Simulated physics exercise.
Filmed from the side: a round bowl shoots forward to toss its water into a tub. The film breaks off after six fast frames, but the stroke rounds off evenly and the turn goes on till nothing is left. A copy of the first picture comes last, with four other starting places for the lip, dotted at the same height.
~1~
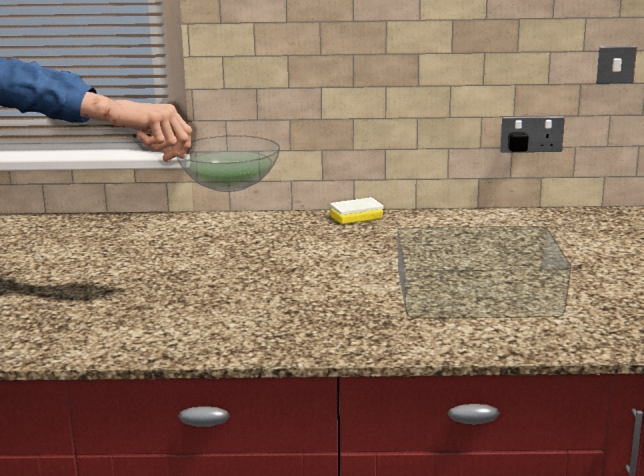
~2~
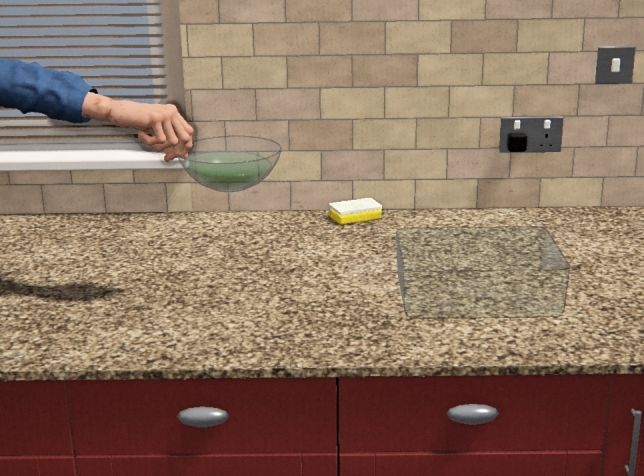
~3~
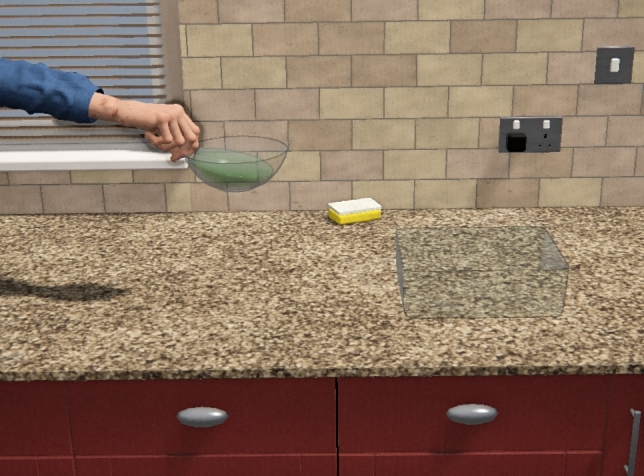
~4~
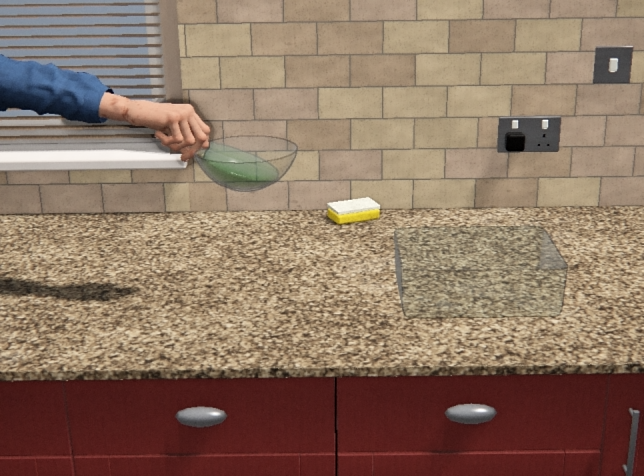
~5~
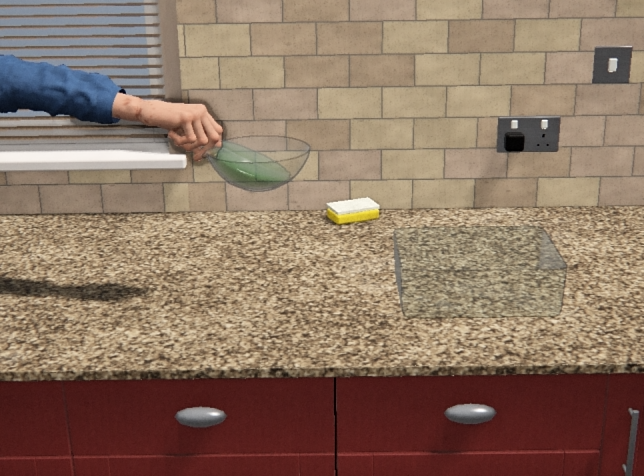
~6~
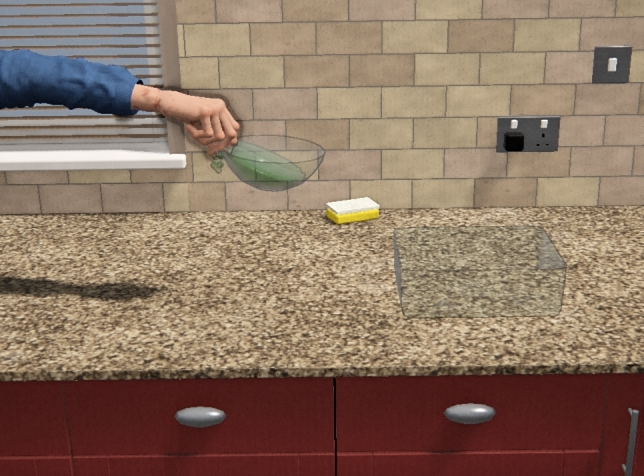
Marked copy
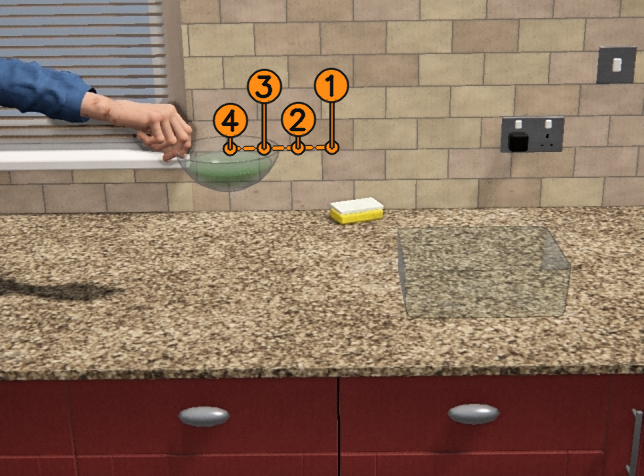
To begin with, a hand in a blue sleeve holds a clear round bowl of greenish water almost still above a speckled counter, left of a sponge and a transparent tub. The arm then moves the bowl rightward, and the water slopes up toward the hand, some slipping over the rim on that side.
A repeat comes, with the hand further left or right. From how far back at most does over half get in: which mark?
It is 2.
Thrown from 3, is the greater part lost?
Yes, it does.
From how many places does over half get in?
Two of them.
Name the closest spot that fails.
3 it is.
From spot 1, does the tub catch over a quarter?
Yes, clearly.
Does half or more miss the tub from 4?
Yes.
On the marked copy, 1 at (331, 147); 2 at (298, 147); 3 at (264, 148); 4 at (230, 148).
Choosing 1, about 80 % lands in the tub, 7 % falls short and 13 % goes beside or beyond.
Choosing 2, about 70 % lands in the tub, 21 % falls short and 9 % goes beside or beyond.
Choosing 3, about 31 % lands in the tub, 65 % falls short and 5 % goes beside or beyond.
Choosing 4, about 0 % lands in the tub, 99 % falls short.
